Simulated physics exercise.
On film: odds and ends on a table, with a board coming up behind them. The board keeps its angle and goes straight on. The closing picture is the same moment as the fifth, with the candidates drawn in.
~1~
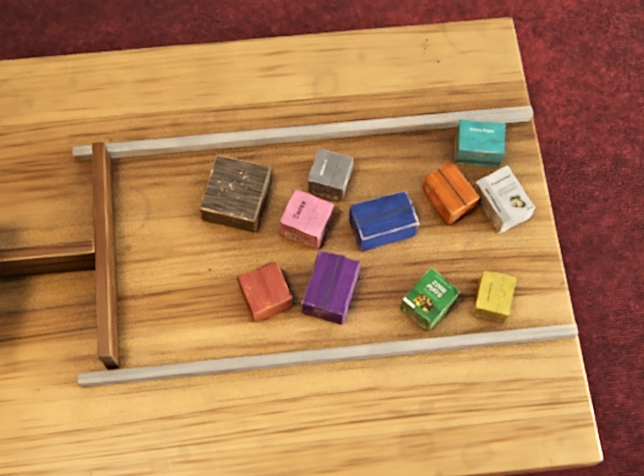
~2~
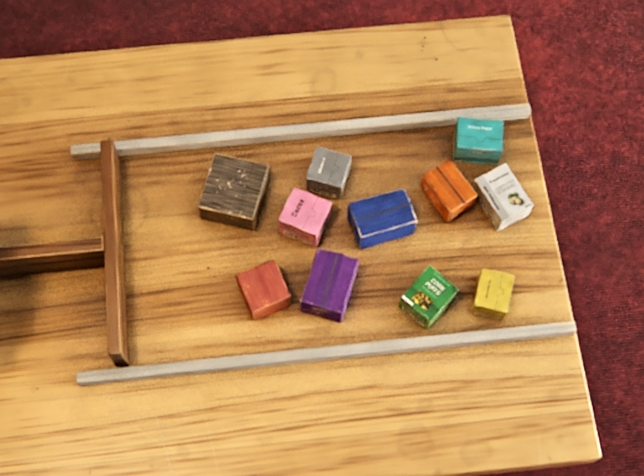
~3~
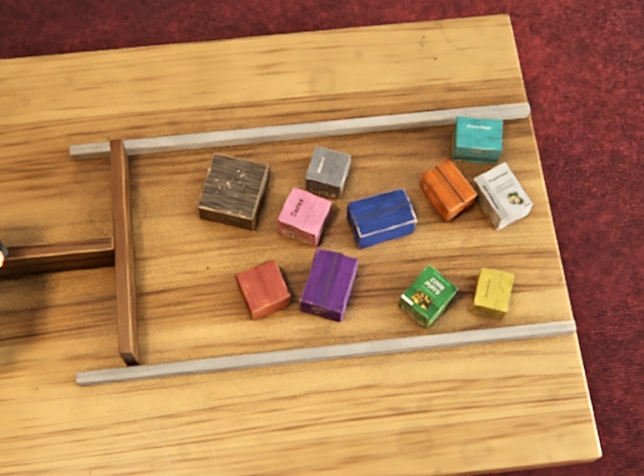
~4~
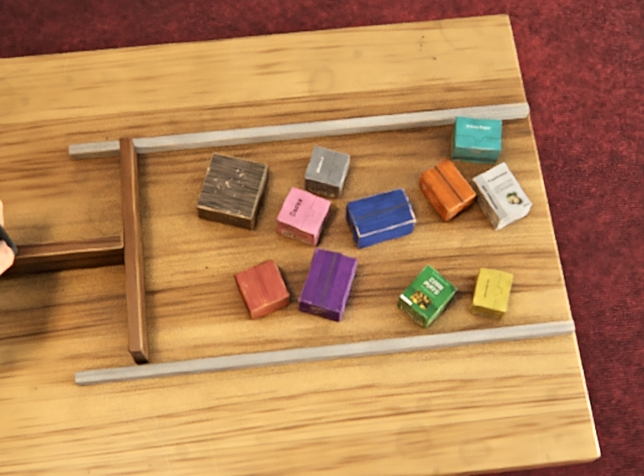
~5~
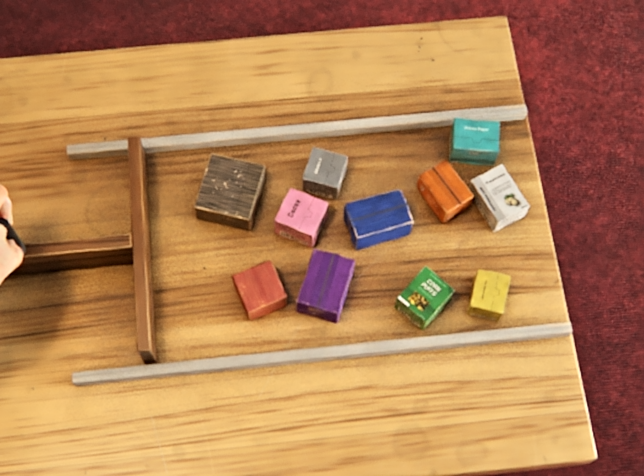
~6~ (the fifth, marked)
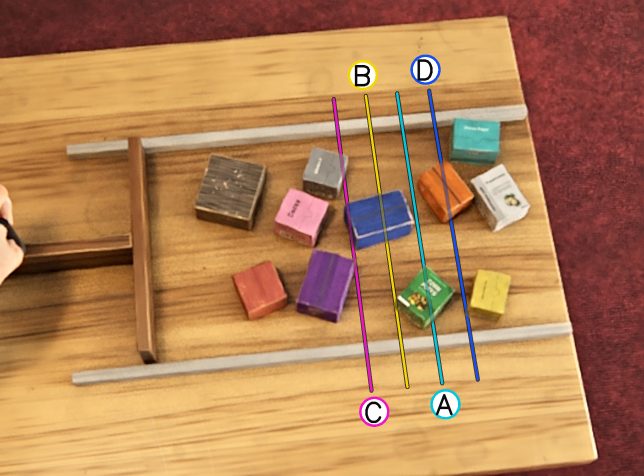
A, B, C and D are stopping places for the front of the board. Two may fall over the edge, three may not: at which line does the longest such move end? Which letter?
It can go as far as A.
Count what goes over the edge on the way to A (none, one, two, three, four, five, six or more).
Two.
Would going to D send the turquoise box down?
Yes.
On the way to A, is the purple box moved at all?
Yes.
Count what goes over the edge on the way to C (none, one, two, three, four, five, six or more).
By then, none.
On the marked copy, A at (418, 230); B at (386, 234); C at (352, 237); D at (452, 227).
Following A. Soon after the start, board (240, 230); black block (272, 185); red block (275, 291).
Later, board (342, 220); yellow packet (507, 297); orange box (457, 191).
In the end, board (417, 213); white packet over the edge; yellow packet over the edge; two fallen.
As for the rest, B is within the limit but short; C is within the limit but short; D drops five.
